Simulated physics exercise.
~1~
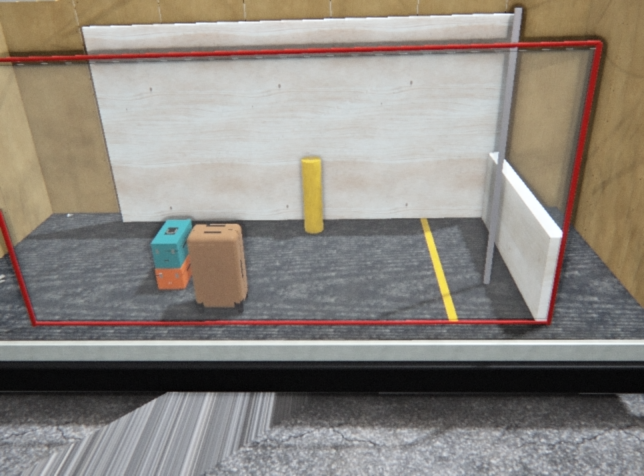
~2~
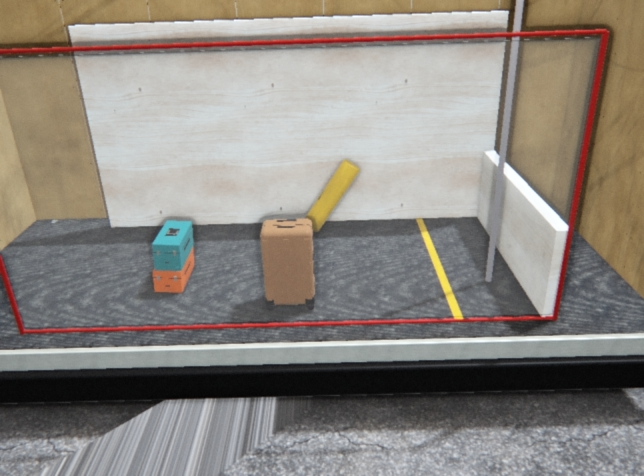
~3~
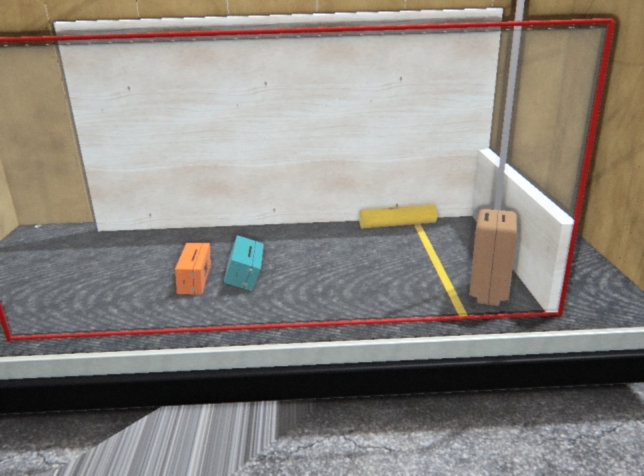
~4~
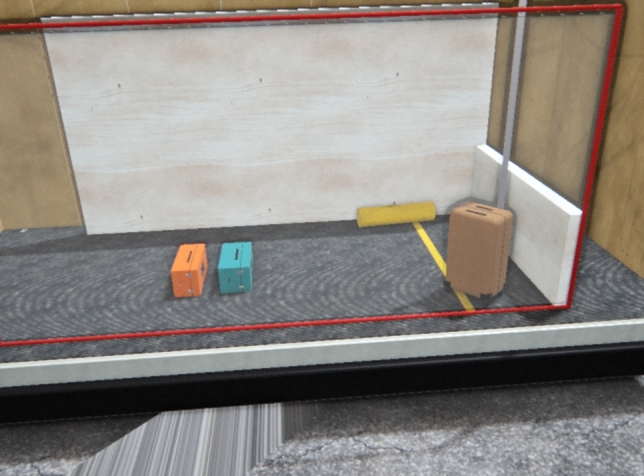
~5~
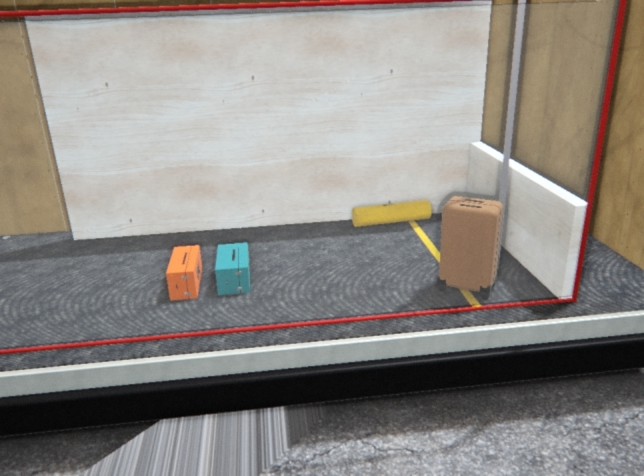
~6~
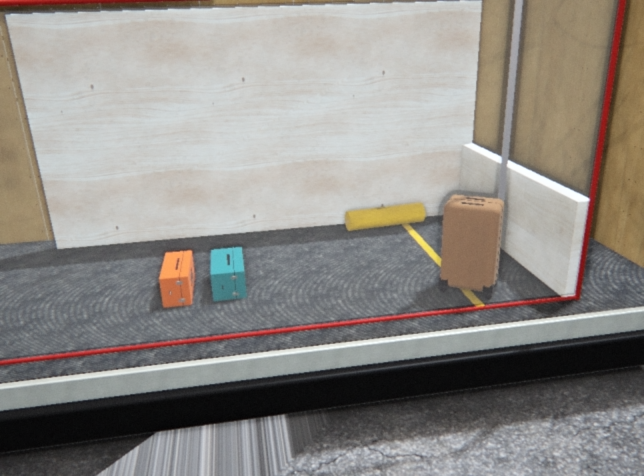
A shallow bay with a dark floor, a pale back wall and a red outline is seen from the front and slightly above, the view drifting gently. A teal toolbox sits on an orange one at left beside a brown wheeled case, with a yellow roll upright near the middle and a yellow line at right. The case slides right as the roll tips over. The stacked boxes topple rightward and separate, and the case reaches the low white wall, then shifts slightly back. Finally the case stands by the line, while the roll and both boxes lie still left of it.
